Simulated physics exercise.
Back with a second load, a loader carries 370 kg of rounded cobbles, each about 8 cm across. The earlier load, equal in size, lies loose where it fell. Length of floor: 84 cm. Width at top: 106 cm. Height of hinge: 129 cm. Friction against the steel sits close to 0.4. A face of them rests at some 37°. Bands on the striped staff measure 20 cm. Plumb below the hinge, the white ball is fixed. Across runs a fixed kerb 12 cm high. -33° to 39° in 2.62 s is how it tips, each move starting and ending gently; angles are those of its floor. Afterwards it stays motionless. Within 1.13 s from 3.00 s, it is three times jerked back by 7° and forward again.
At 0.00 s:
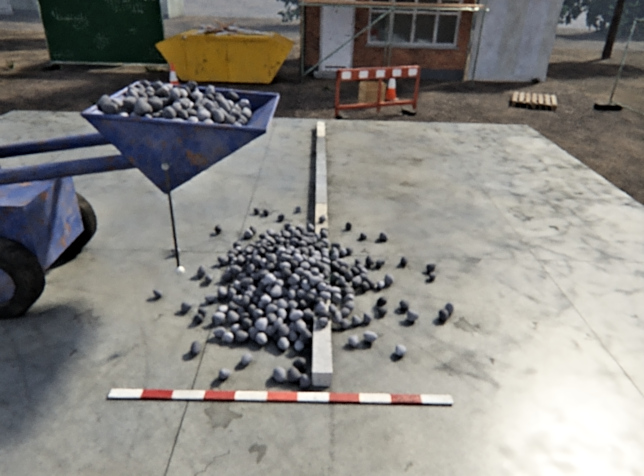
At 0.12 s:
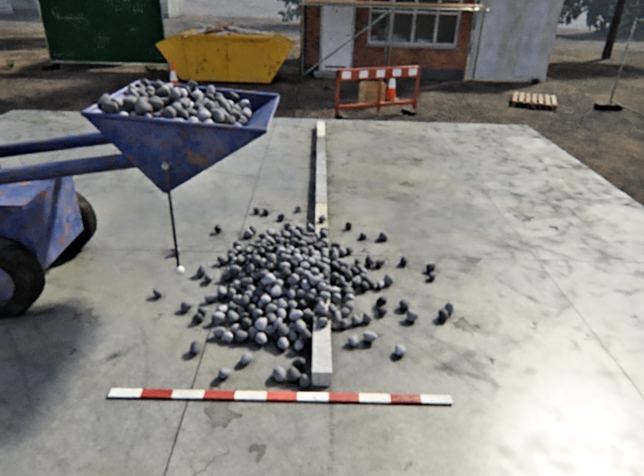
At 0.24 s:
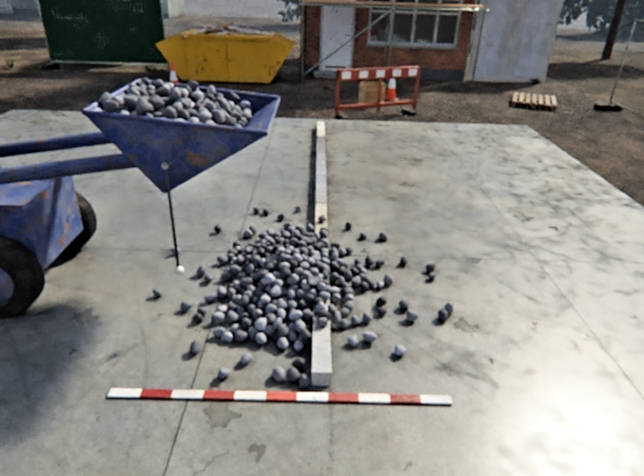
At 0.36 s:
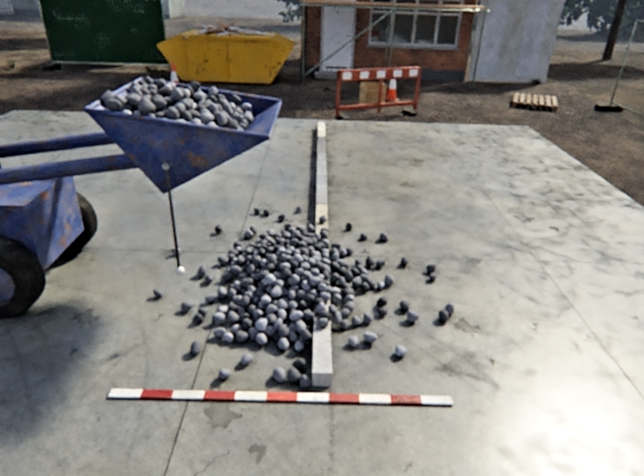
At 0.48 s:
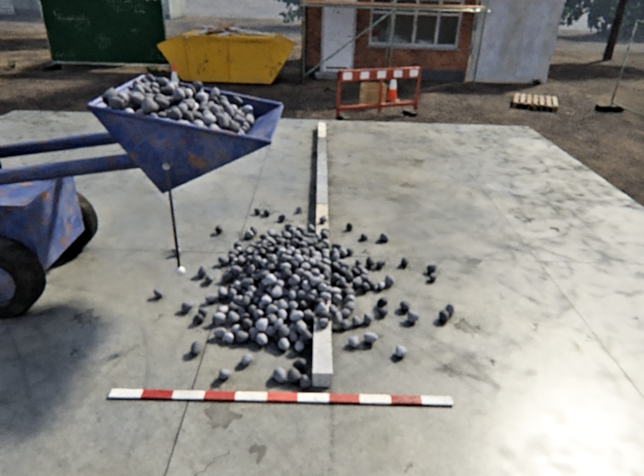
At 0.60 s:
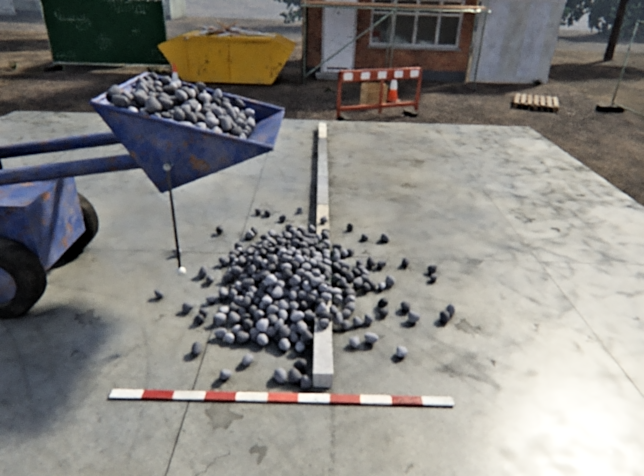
On a concrete slab in a yard, a blue loader's bucket heaped with grey cobbles stayed still at first, then slowly tilted slightly down to the right, above a loose pile lying across a kerb.
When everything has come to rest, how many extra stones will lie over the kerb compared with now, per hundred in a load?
About 43 per hundred.
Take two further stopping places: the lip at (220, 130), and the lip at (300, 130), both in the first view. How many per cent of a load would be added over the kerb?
0 %, then 75 %.
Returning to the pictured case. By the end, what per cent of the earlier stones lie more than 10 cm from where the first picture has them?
Roughly 15 percent.
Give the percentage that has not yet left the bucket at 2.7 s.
It keeps some 5 percent of its load.
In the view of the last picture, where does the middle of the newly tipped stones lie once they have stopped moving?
I'd point to about (310, 273).
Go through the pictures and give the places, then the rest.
The first frame shows lip at (266, 131), floor tilted -33°, highest stones at (157, 91). The earlier load is highest near (292, 260), 28 cm above ground level, 89 % on this side of the kerb, 11 % over the kerb.
In the second frame, the bucket is at -33°, its lip at (267, 131); the top of the load is at (158, 90); the stones move at 0.0 m/s on average.
The third frame shows lip at (267, 133), floor tilted -31°, highest stones at (158, 89); the stones move at 0.1 m/s on average.
The fourth frame shows lip at (269, 137), floor tilted -29°, highest stones at (160, 88); the stones move at 0.1 m/s on average.
The fifth frame shows lip at (271, 142), floor tilted -27°, highest stones at (160, 86); the stones move at 0.1 m/s on average.
The sixth frame shows lip at (273, 149), floor tilted -23°, highest stones at (156, 85); the stones move at 0.1 m/s on average.
After 2.0 s the floor is at 28°; in per cent of one load, 83 in the bucket, 106 on this side of the kerb, 11 over the kerb; the foremost stones are at (420, 284).
After 2.7 s the floor is at 39°; in per cent of one load, 6 in the bucket, 156 on this side of the kerb, 38 over the kerb; the foremost stones are at (424, 277).
After 4.6 s the floor is at 39°; in per cent of one load, 0 in the bucket, 146 on this side of the kerb, 54 over the kerb; the foremost stones are at (446, 290).
After 7.2 s the floor is at 39°; in per cent of one load, 0 in the bucket, 146 on this side of the kerb, 54 over the kerb; the foremost stones are at (446, 290). Net gain over the kerb, 43.
